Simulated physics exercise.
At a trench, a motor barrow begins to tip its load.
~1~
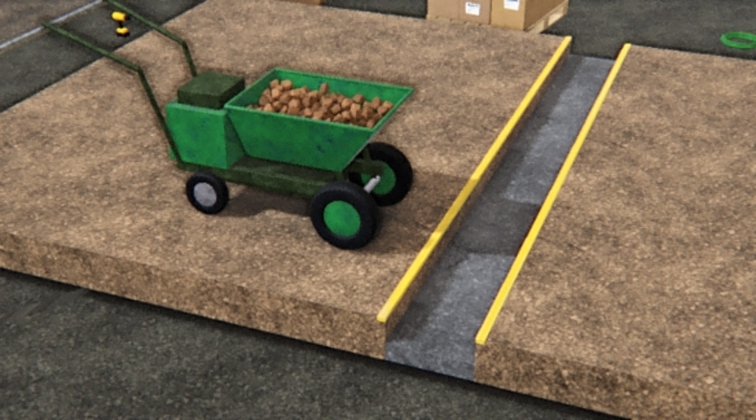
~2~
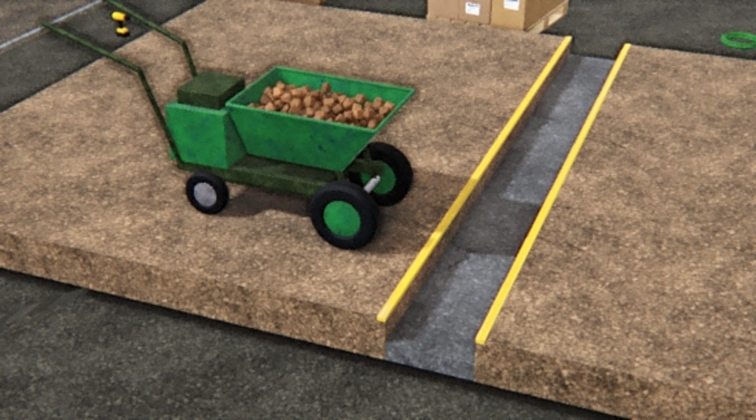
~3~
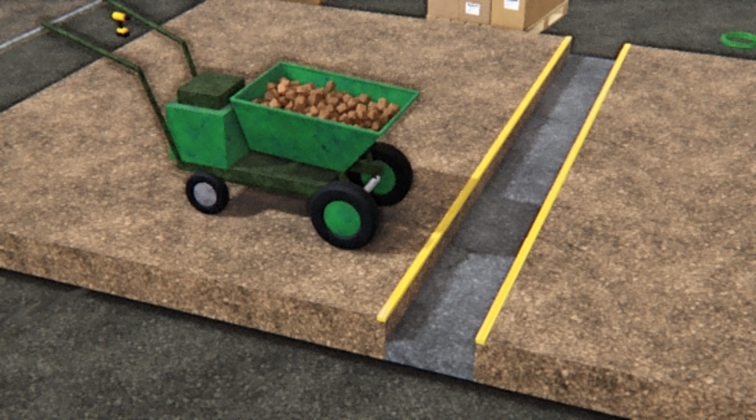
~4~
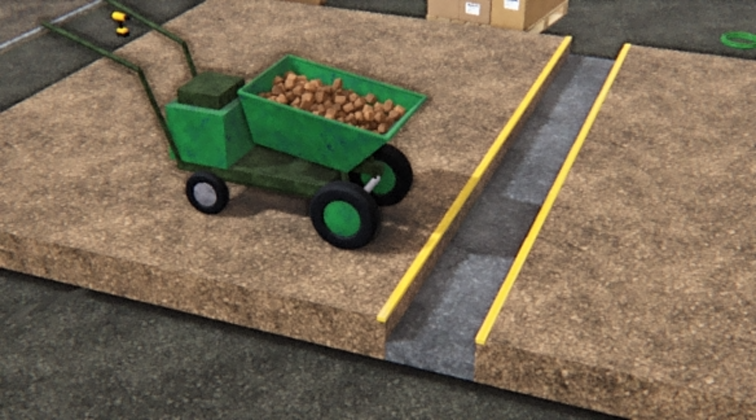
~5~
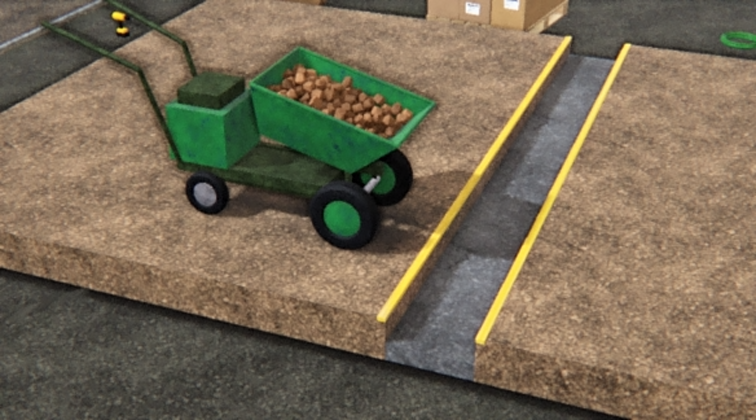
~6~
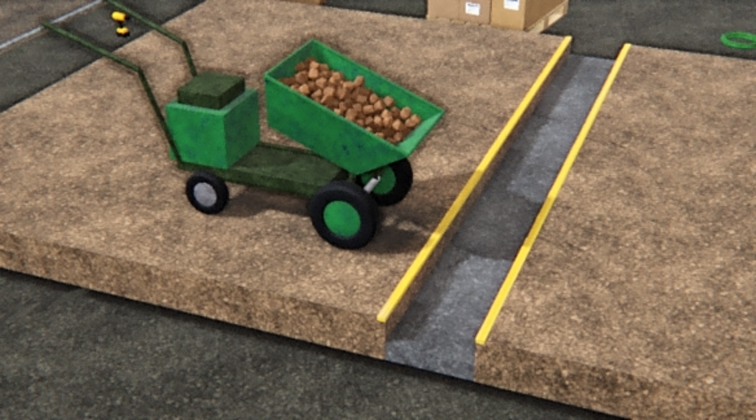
In this clip, a green motor barrow loaded with brown clods stands on brown ground beside a shallow, yellow-edged trench, and its skip gradually tilts forward to the right, the back rising while the wheels stay still.
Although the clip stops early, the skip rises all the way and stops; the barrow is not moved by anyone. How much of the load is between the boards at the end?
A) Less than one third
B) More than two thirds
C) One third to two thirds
(B) More than two thirds.
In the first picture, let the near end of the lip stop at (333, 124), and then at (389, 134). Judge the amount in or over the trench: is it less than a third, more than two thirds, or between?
Spot 1: Over two thirds. Spot 2: Above two thirds.
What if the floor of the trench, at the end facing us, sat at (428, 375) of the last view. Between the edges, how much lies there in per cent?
Estimate: Approx. 100 per cent.
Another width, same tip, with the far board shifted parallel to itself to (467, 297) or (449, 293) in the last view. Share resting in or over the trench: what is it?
Around 60 percent first, around 20 percent second.
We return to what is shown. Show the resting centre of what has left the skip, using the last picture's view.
Roughly at (484, 259), give or take.
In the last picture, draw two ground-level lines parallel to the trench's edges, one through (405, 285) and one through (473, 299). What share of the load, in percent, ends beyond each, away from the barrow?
About 100 percent, then about 30 percent.
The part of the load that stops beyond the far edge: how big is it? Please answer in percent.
Around 5 per cent.
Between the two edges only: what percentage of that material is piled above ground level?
Estimate: Near 15 in a hundred.
Soon, skip tipped steeply; all in the skip.
A while on, skip tipped right over; about two thirds in the skip; about a quarter in or heaped over the trench; a stray few falling.
Towards the end, skip tipped right over; a small part in the skip; most in or heaped over the trench; a small part beyond it.
Finally, skip tipped right over; a stray few in the skip; nearly all in or heaped over the trench; a small part beyond it.
